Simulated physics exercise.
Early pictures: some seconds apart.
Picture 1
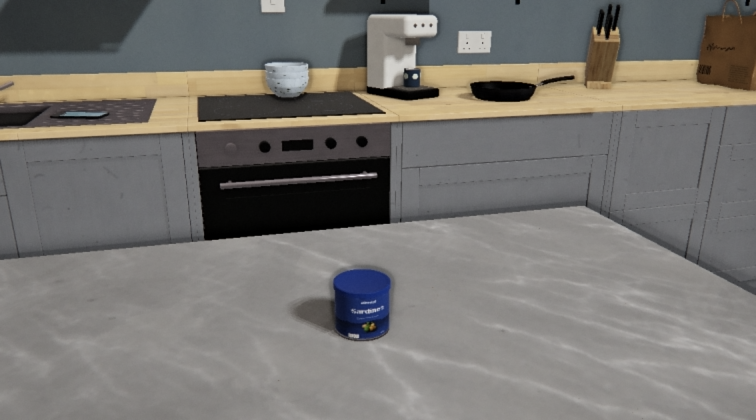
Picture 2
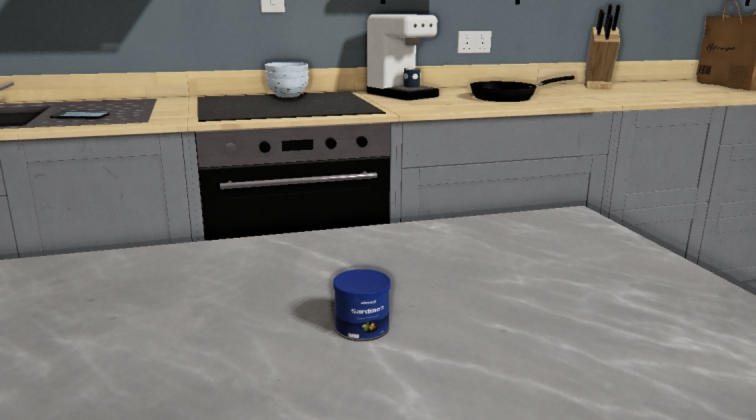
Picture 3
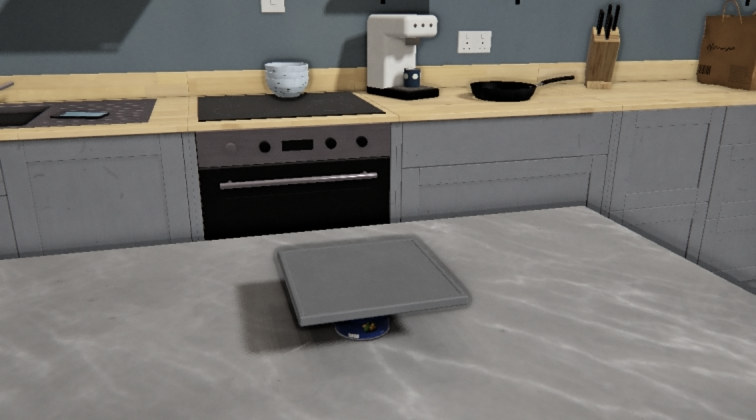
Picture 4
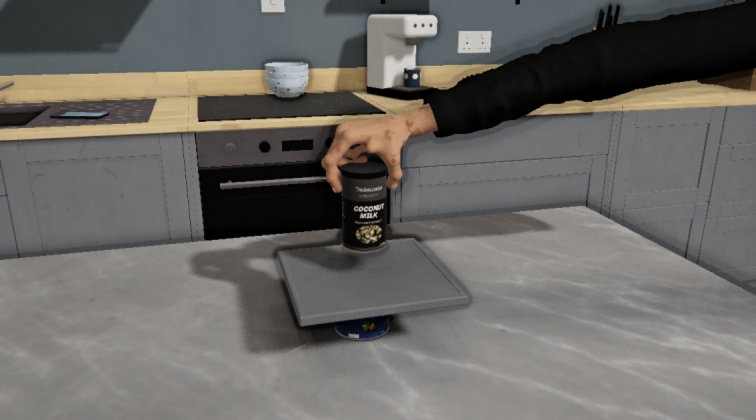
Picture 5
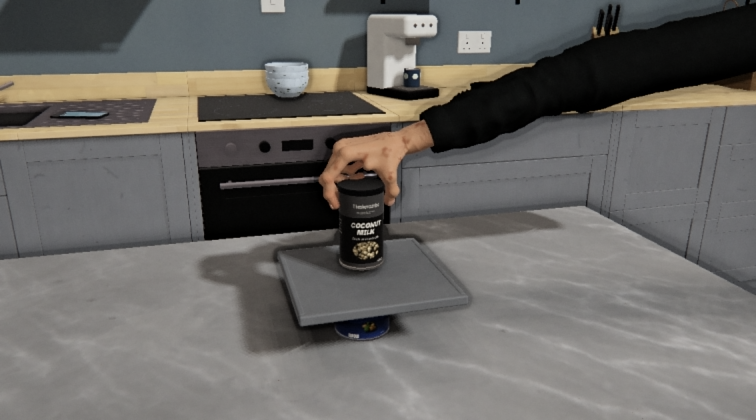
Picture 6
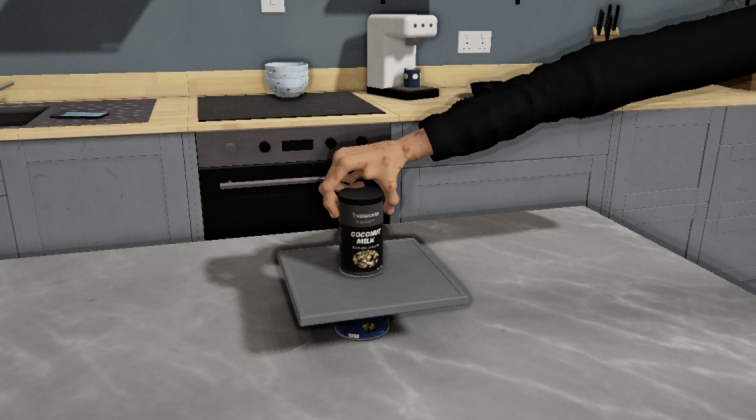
In a kitchen, a blue tub sat alone on a grey marble counter, then a grey lid appeared on top of it, and a hand from the right lowered a black tin of coconut milk onto the lid.
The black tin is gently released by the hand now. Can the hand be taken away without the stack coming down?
Yes.
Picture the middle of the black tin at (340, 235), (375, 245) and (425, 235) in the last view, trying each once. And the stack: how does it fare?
Try 1: Stands; try 2: Stands; try 3: Topples.
Then, 0.60 s on from there, no change.
Then, 1.40 s on from there, black tin resting near (361, 232).
In the end, all 3 unmoved. At the end, from the last picture's camera, black tin near (361, 232). The stack holds.
